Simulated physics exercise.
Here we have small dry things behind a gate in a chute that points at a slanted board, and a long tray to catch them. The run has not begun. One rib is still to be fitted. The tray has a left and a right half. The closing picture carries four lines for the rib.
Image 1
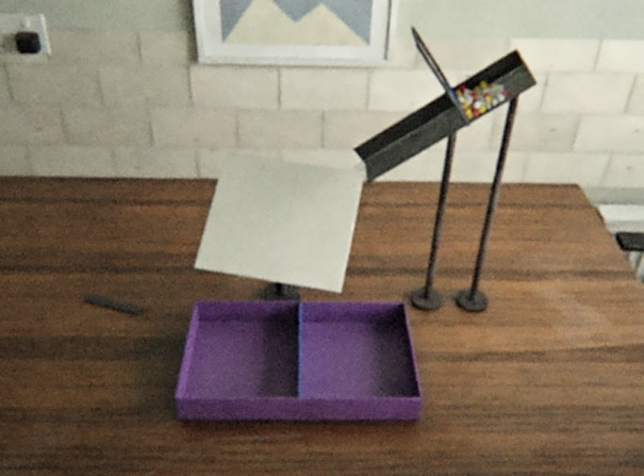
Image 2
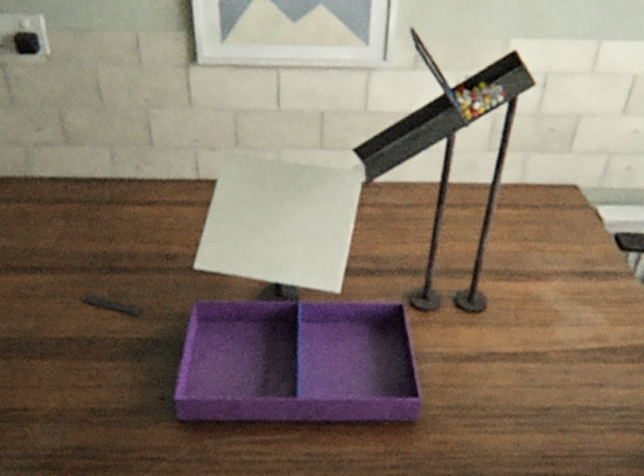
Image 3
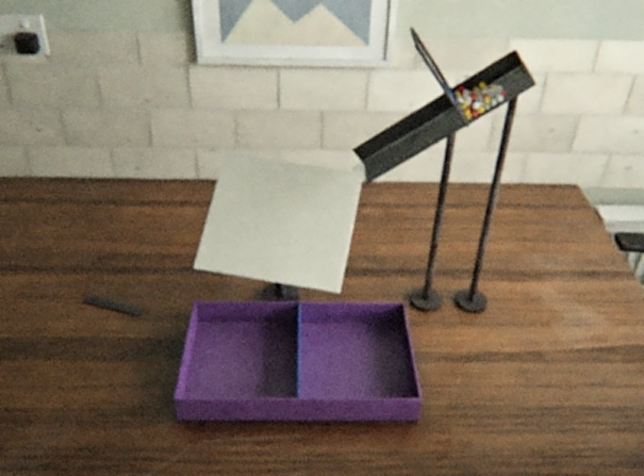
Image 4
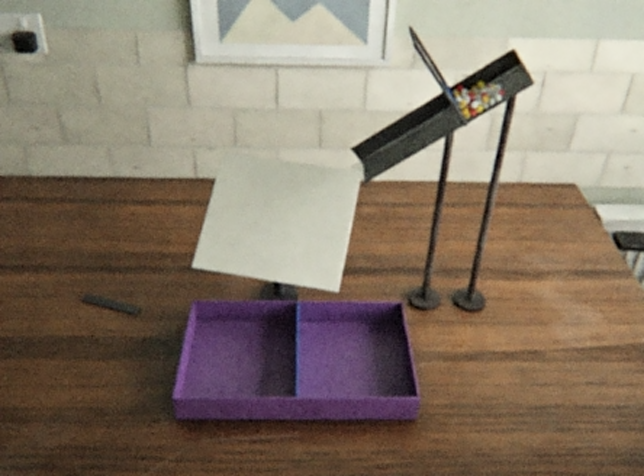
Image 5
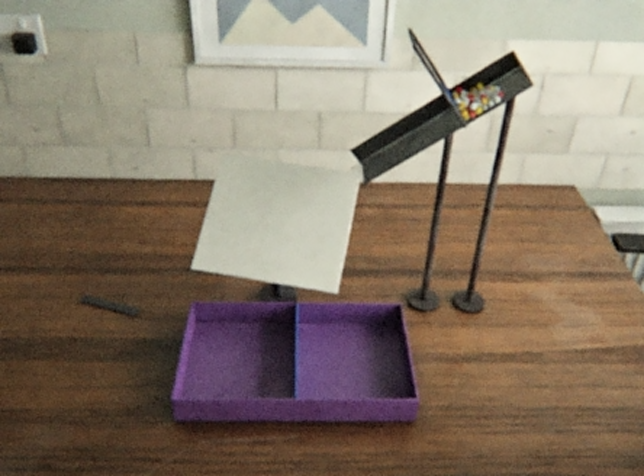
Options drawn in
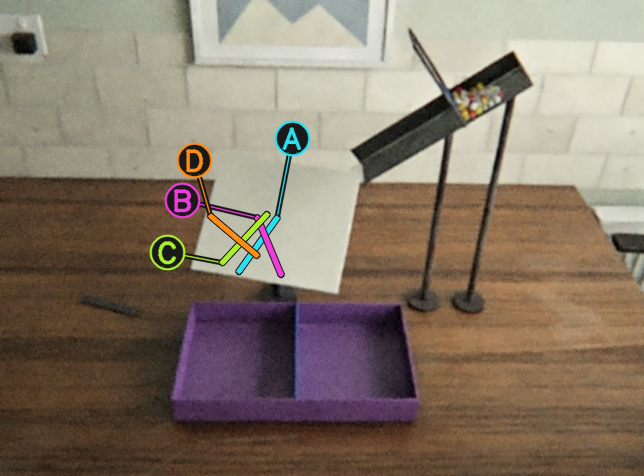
Small multicoloured beads sit still behind a shut gate in a raised dark chute that slopes down to the left toward a pale slanted board. Below, a purple tray split into two halves stays empty on the wooden table, and nothing in the setup visibly moves from start to end.
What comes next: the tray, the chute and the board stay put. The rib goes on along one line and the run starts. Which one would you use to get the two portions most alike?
The answer is line B.
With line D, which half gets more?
Left.
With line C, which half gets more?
More lands on the left.
On the marked copy, line A from (276, 218) to (238, 271); line B from (257, 217) to (281, 274); line C from (266, 214) to (222, 262); line D from (210, 216) to (256, 255).
With A, of what is caught, every piece in the left half, not one piece in the right.
With B, of what is caught, roughly a third in the left half, roughly two thirds in the right.
With C, of what is caught, almost all in the left half, just a few in the right.
With D, of what is caught, almost all in the left half, just a few in the right.
